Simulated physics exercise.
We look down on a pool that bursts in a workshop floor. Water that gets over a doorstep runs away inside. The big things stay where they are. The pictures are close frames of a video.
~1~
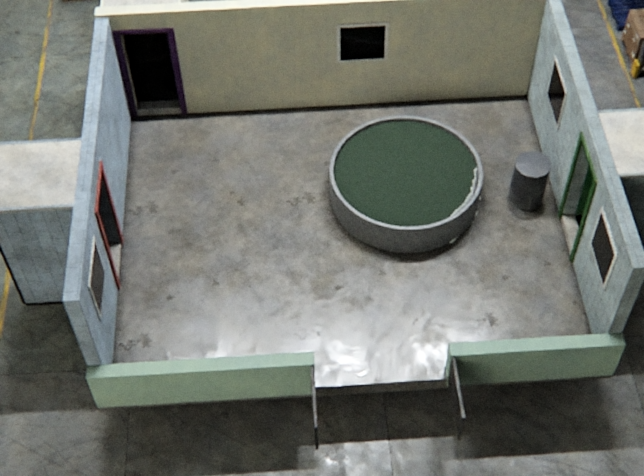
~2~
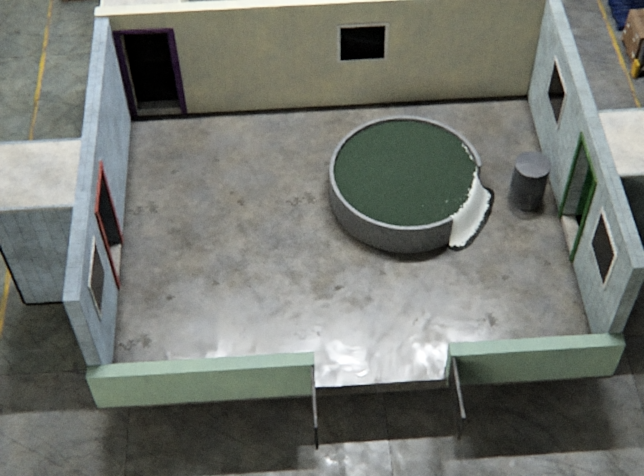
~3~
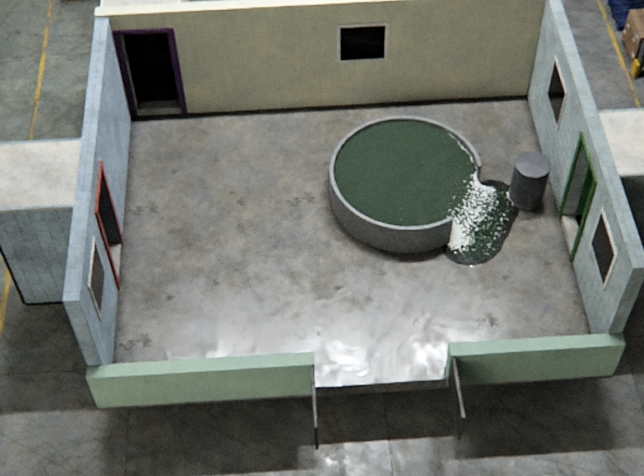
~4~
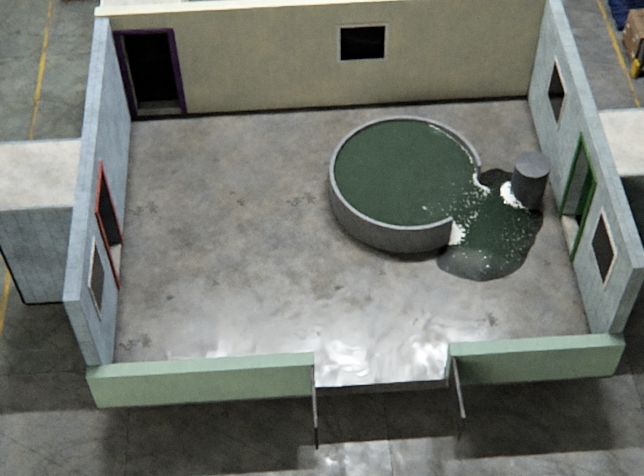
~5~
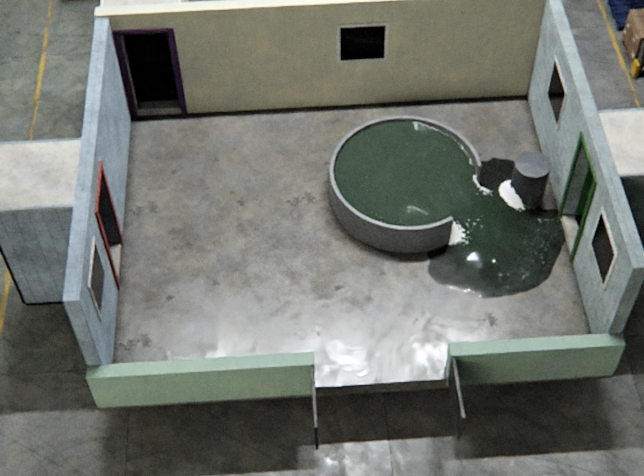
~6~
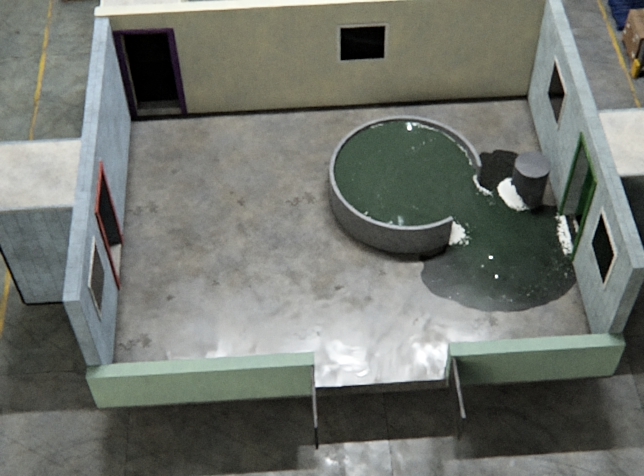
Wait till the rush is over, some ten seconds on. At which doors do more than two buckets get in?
The red door admits no more than that; the purple door admits no more than that; the green door lets in a lot.
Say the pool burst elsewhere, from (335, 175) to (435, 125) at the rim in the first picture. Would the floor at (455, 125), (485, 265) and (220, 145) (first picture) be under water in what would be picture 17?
As listed: Flooded, no water, flooded.
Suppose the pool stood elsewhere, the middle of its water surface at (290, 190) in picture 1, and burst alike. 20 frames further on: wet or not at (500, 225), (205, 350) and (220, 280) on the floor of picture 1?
In turn: Awash, dry, not flooded.
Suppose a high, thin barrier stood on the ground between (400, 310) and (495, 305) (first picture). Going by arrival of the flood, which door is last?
That is the purple-painted one.
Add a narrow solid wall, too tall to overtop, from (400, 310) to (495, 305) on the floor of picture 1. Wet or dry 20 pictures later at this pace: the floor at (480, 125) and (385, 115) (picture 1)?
One after the other: Awash, not flooded.
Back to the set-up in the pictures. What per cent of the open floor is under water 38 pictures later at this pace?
Close to 80 %.
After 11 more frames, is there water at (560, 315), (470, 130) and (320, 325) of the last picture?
In turn: Flooded, covered, no water.
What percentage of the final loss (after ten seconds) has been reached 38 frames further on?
Roughly 75 per cent.
A moment on, water covers 20 % of the floor; the red door not reached, the purple door not reached, the green door over two buckets in.
Next, water covers 25 % of the floor; the red door not reached, the purple door not reached, the green door far over two buckets in.
Then, water covers 40 % of the floor; the red door not reached, the purple door not reached, the green door far over two buckets in.
Later, water covers 80 % of the floor; the red door wet at the sill, nothing in, the purple door not reached, the green door far over two buckets in.
In the end, water covers 100 % of the floor; the red door wet at the sill, nothing in, the purple door wet at the sill, nothing in, the green door far over two buckets in.
